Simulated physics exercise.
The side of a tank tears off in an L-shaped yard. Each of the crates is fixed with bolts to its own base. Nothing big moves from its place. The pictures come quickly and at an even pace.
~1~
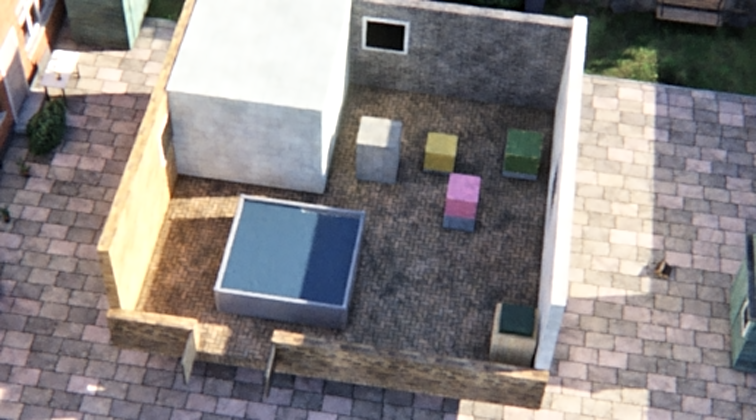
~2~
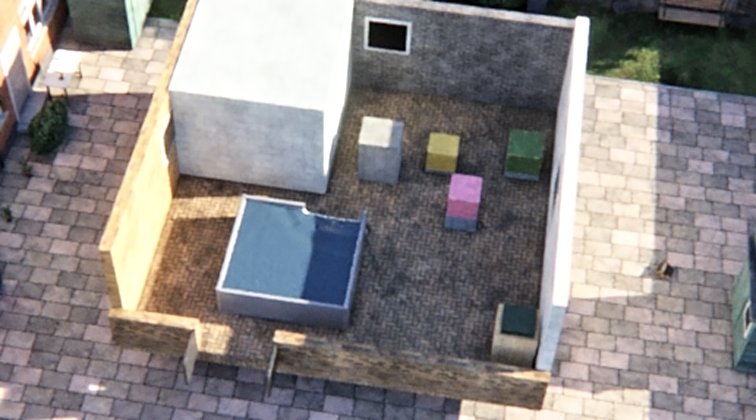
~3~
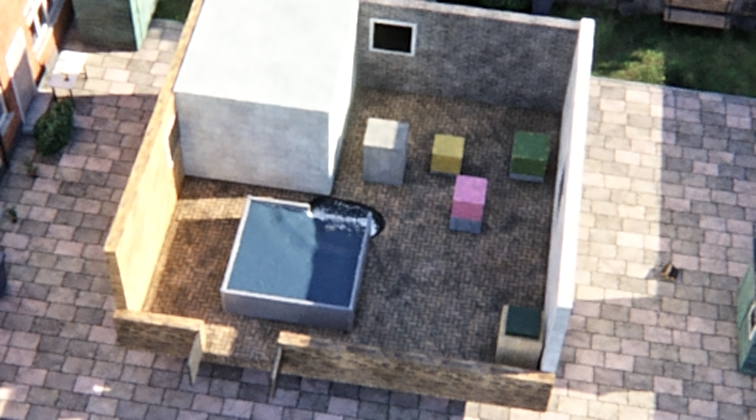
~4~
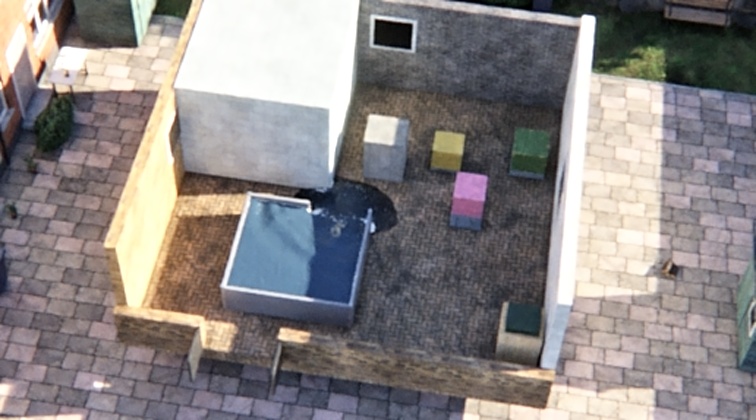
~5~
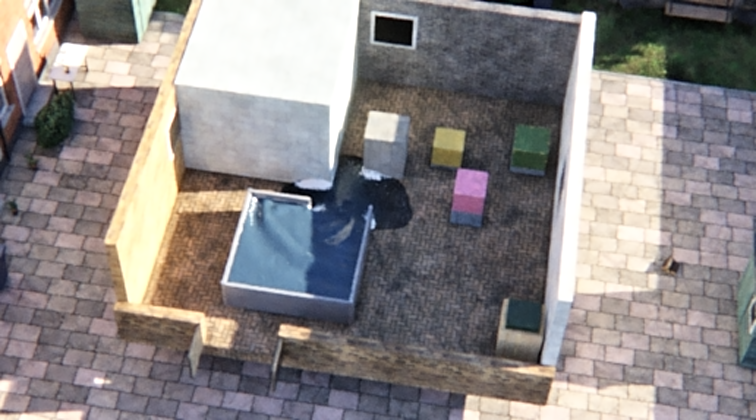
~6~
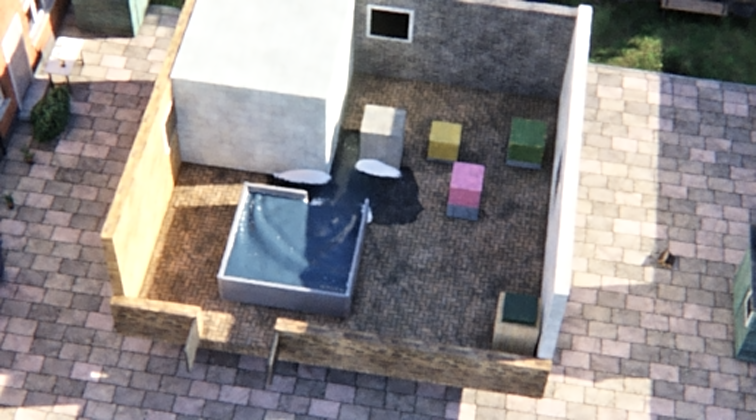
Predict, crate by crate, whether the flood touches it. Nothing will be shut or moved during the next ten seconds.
The yellow crate will be reached; the green crate will be reached; the pink crate will not be reached.
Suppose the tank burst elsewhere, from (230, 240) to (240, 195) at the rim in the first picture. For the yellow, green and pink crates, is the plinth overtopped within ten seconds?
Going crate by crate, the yellow one is caught, then the green one stays out of reach, then the pink one stays out of reach.
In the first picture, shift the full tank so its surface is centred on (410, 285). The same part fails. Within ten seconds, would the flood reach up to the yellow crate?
I'd say yellow crate is overrun.
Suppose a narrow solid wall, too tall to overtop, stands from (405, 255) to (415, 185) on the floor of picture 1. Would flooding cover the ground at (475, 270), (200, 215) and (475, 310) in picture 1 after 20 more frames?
The first point comes out unwetted, the next inundated, the last unwetted.
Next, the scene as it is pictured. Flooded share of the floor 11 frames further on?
Around 35 percent of it.
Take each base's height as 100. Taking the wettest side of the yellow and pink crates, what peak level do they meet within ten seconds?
240 %, then 60 %.
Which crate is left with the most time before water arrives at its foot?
Answer: The green crate.
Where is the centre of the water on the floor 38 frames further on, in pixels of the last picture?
The balance point is around (381, 204).
A moment on, water covers 20 % of the floor; the yellow crate water round its plinth, the green crate not reached, the pink crate water round its plinth.
Next, water covers 35 % of the floor; the yellow crate water round its plinth, the green crate water round its plinth, the pink crate water round its plinth.
Then, water covers 60 % of the floor; the yellow crate water round its plinth, the green crate water round its plinth, the pink crate water round its plinth.
Later, water covers 90 % of the floor; the yellow crate water round its plinth, the green crate water round its plinth, the pink crate water round its plinth.
In the end, water covers 100 % of the floor; the yellow crate was topped, the green crate was topped, the pink crate stayed above the water.
